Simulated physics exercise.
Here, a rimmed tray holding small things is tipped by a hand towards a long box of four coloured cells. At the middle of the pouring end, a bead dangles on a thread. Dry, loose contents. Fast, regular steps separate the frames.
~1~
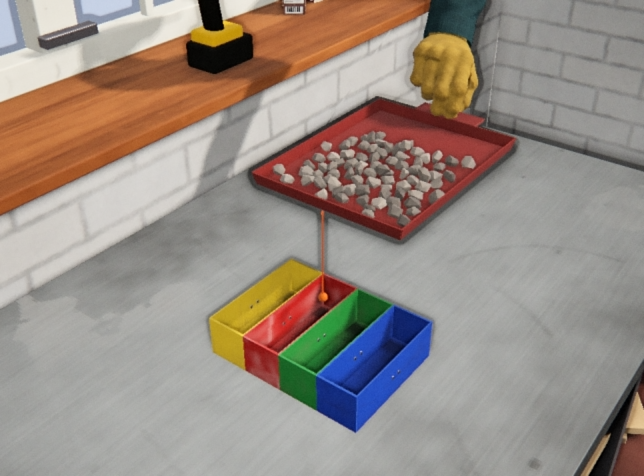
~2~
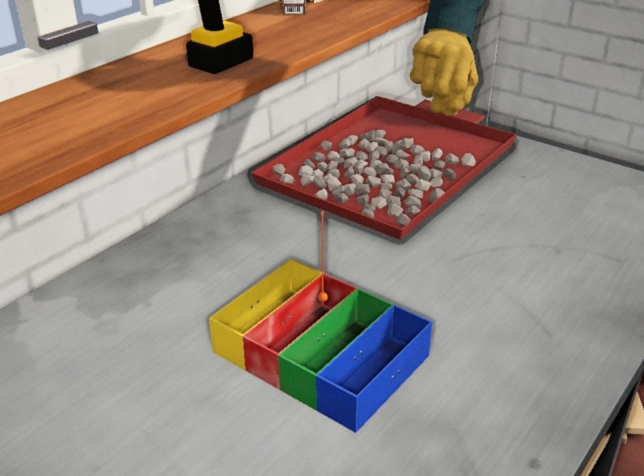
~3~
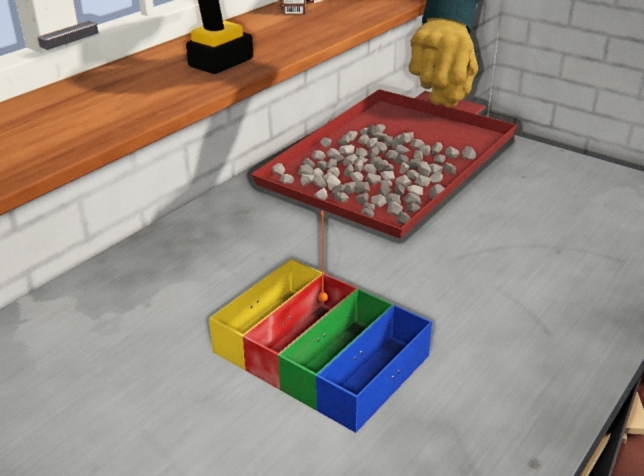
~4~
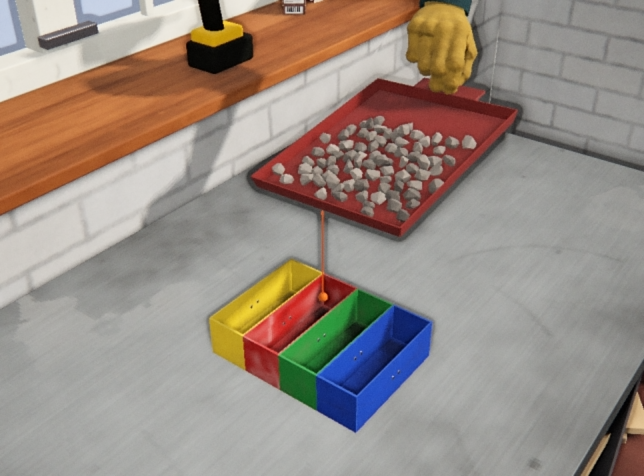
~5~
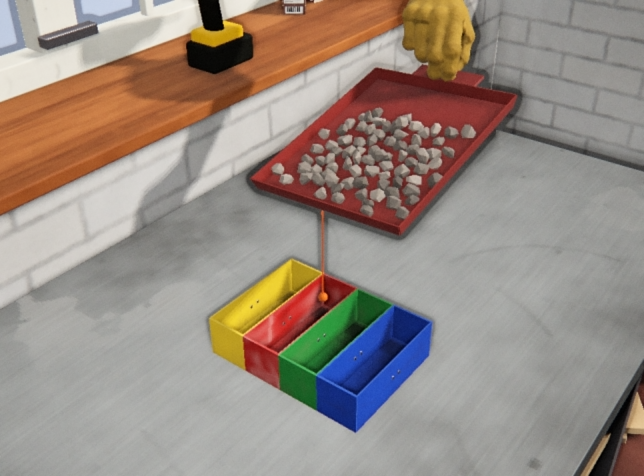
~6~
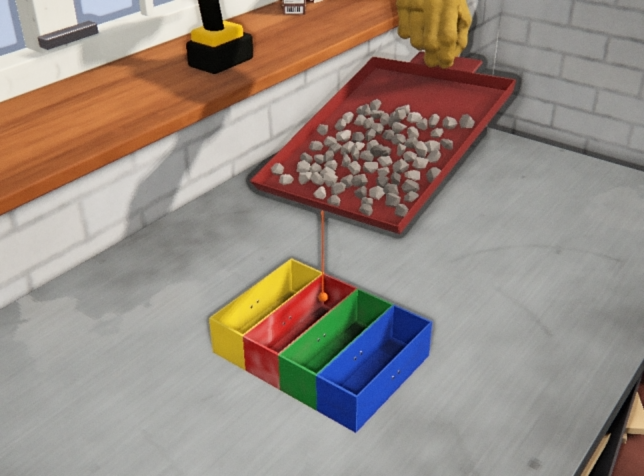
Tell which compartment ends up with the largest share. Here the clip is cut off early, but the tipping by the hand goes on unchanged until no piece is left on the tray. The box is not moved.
The yellow compartment ends up with the largest share.
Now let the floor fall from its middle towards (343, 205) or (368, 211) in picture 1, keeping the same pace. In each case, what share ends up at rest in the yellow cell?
About 10 % and about 0 %.
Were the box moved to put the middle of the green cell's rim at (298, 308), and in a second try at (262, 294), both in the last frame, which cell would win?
First: The red cell. Second: The green cell.
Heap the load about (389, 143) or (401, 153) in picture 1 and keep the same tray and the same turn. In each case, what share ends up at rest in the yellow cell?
In order, 50 % then 40 %.
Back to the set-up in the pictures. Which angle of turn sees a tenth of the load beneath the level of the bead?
Approx. 80° from level.
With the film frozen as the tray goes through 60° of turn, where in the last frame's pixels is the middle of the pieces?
The load is centred about (315, 165).
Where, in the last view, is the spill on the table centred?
About (203, 316) in the last picture.
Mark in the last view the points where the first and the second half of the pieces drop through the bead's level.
About (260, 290) to begin with, then about (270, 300).
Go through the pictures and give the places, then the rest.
Corners of the pouring end at (257, 172) and (401, 227), level; middle of the load at (370, 174), bits of gravel; bead on its thread at (323, 297); yellow cell at (228, 341); red cell at (262, 359); green cell at (298, 379); blue cell at (337, 400), in the first picture.
Corners of the pouring end at (256, 172) and (401, 227), level; middle of the load at (370, 173), in the second picture.
Corners of the pouring end at (256, 173) and (400, 226), tipped barely, lowest at the left corner; middle of the load at (370, 170), in the third picture.
Corners of the pouring end at (255, 175) and (399, 225), tipped a little, lowest at the left corner; middle of the load at (369, 165), in the fourth picture.
Corners of the pouring end at (255, 177) and (398, 224), tipped a little, lowest at the left corner; middle of the load at (368, 161), in the fifth picture.
Corners of the pouring end at (255, 179) and (397, 223), tipped clearly, lowest at the left corner; middle of the load at (367, 157); yellow cell at (228, 341); red cell at (262, 359); green cell at (298, 379); blue cell at (337, 400), in the sixth picture.
Soon after the last picture, tray tipped steeply; nearly all on the tray; a stray few falling or outside the box.
A little later, tray tipped right over; about a quarter on the tray; about a quarter in the yellow cell; a small part in the red cell; about half falling or outside the box.
Later still, tray tipped past a quarter turn; about half in the yellow cell; about a quarter in the red cell; a small part in the green cell; a stray few in the blue cell; about a quarter falling or outside the box.
At rest, tray tipped past a quarter turn; about half in the yellow cell; about a quarter in the red cell; a small part in the green cell; a stray few in the blue cell; about a quarter outside the box.
